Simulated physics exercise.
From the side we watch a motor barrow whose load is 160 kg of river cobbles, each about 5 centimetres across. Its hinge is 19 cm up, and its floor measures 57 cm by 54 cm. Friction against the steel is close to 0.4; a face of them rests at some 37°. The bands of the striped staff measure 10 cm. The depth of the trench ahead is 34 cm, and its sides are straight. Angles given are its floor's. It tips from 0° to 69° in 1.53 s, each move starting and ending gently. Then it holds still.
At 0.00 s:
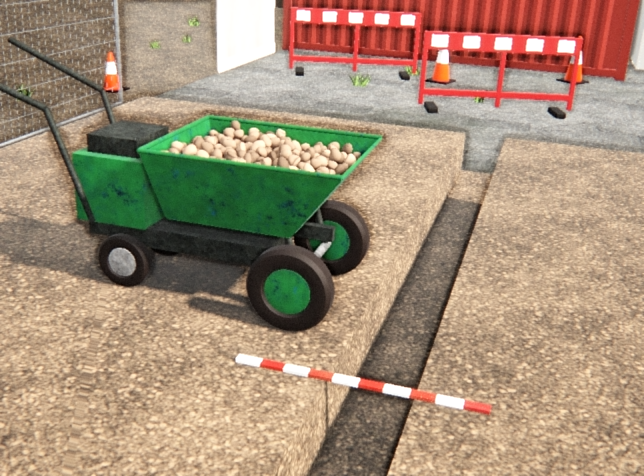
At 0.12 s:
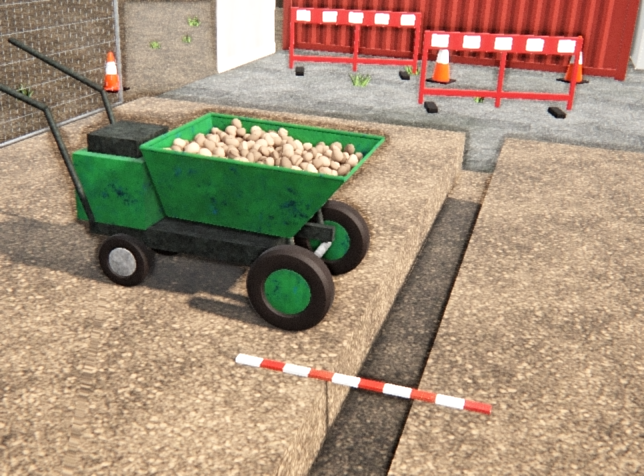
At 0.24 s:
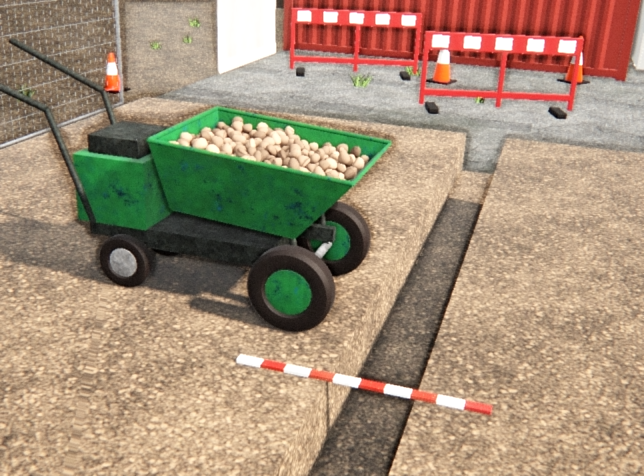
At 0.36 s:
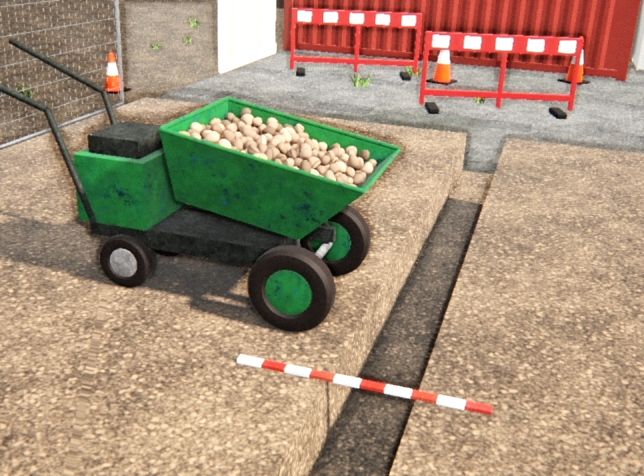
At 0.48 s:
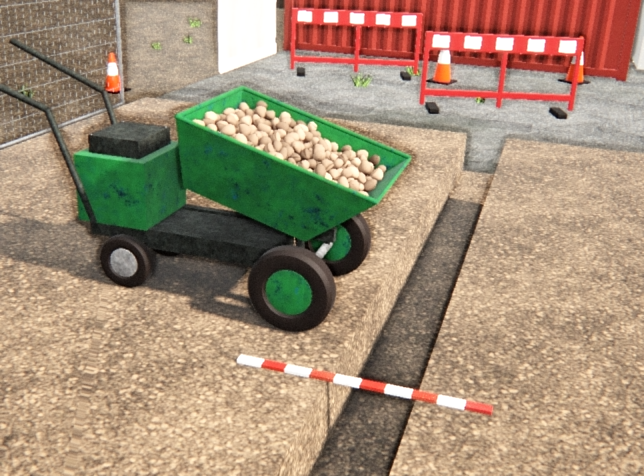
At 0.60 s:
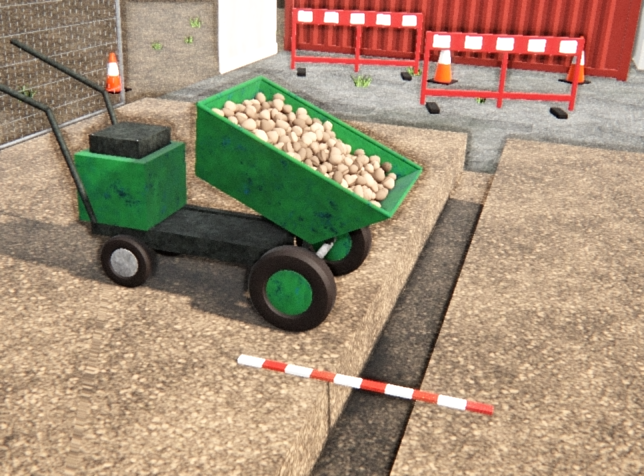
A green motor barrow steadily tilts its skip of pale stones toward the right.
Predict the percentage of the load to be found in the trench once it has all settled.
Roughly 36 percent of the load ends up there.
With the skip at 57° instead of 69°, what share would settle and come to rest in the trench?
The trench would hold about 20% of it.
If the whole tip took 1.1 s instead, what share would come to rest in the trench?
About 35 percent, I'd say.
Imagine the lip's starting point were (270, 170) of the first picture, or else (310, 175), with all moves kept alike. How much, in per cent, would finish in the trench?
I'd expect some 95 per cent, then some 65.
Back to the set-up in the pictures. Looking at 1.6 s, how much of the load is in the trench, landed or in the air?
Roughly 0 percent of the load.
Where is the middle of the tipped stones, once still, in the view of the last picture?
(474, 324).
After 1.1 s the floor is at 58°; 100 % in the skip; the foremost stones are at (435, 268).
After 1.6 s the floor is at 69°; 63 % in the skip, 37 % past the trench; the foremost stones are at (560, 341).
After 2.0 s the floor is at 69°; 34 % in the skip, 5 % in the trench, 62 % past the trench; the foremost stones are past the picture's edge.
After 3.9 s the floor is at 69°; 0 % in the skip, 36 % in the trench, 64 % past the trench; the foremost stones are past the picture's edge.
